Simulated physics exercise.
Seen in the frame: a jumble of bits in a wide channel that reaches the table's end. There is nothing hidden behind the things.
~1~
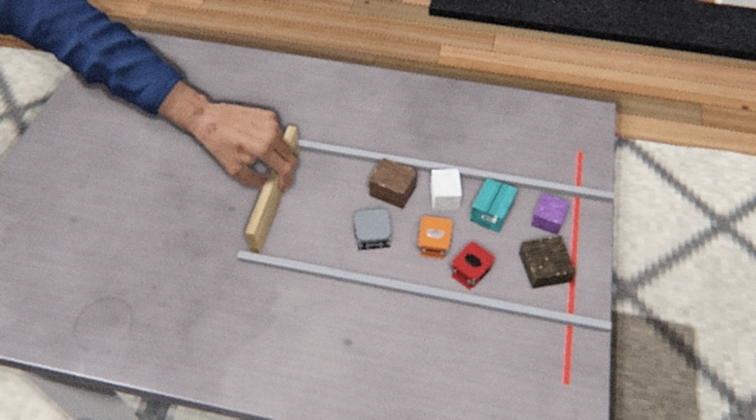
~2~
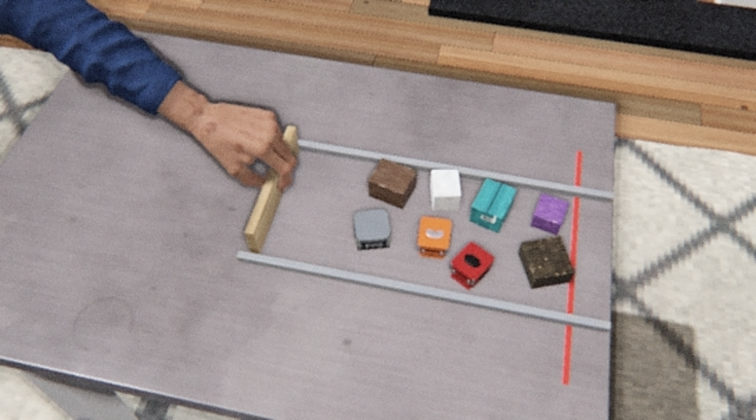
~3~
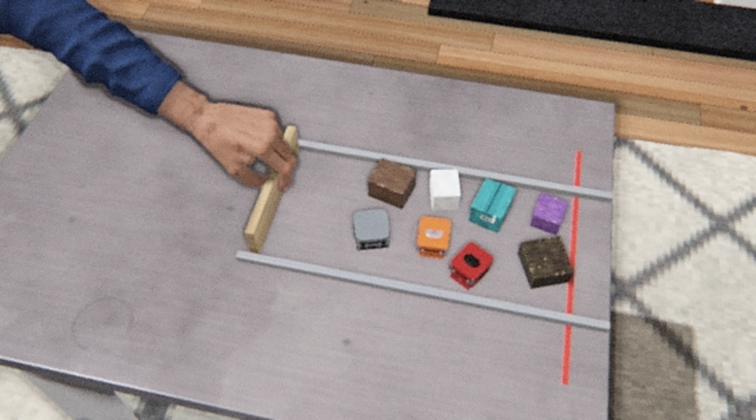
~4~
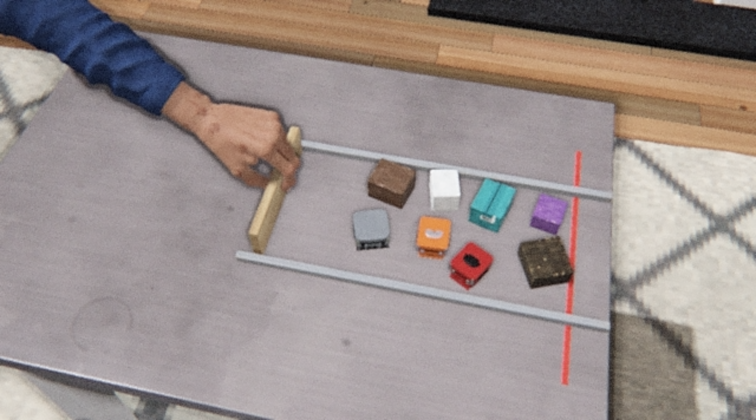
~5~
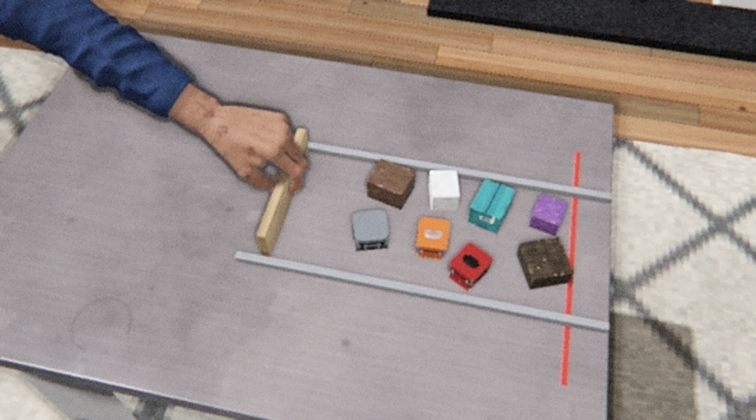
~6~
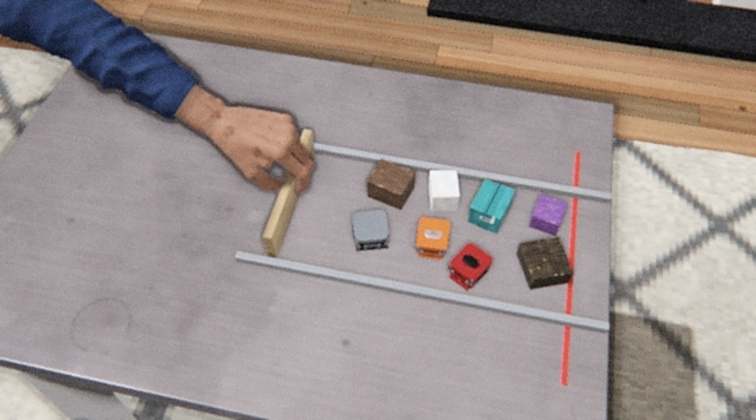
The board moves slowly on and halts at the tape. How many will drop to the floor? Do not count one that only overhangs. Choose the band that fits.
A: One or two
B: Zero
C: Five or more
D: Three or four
C, five or more.
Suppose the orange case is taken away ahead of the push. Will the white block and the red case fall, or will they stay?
The white block ends up below while the red case stays up top.
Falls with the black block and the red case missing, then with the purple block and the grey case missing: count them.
Count: 4 (first case); 3 (second).
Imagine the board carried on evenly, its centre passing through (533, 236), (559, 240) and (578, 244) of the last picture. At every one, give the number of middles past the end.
Counts: 3, 4, 5.
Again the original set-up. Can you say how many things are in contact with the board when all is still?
That makes 3.
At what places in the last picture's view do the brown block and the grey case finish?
The brown block settles near (597, 217); as for the grey case, near (590, 272).
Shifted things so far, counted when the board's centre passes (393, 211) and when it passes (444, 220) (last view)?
The counts are 4 and 7.
Soon after, none off yet; black block at rest near (544, 263); purple block at rest near (548, 215); turquoise box at rest near (491, 206).
After that, none off yet; black block at rest near (544, 263); purple block displaced about its own width near (567, 218); turquoise box displaced about its own width near (536, 216).
And then, one off so far; black block displaced about its own width near (604, 277); purple block on its side near (627, 273); turquoise box displaced well along near (608, 229).
In the end, the number that fall off is five or more; gone, orange case, white block, turquoise box, purple block and black block.
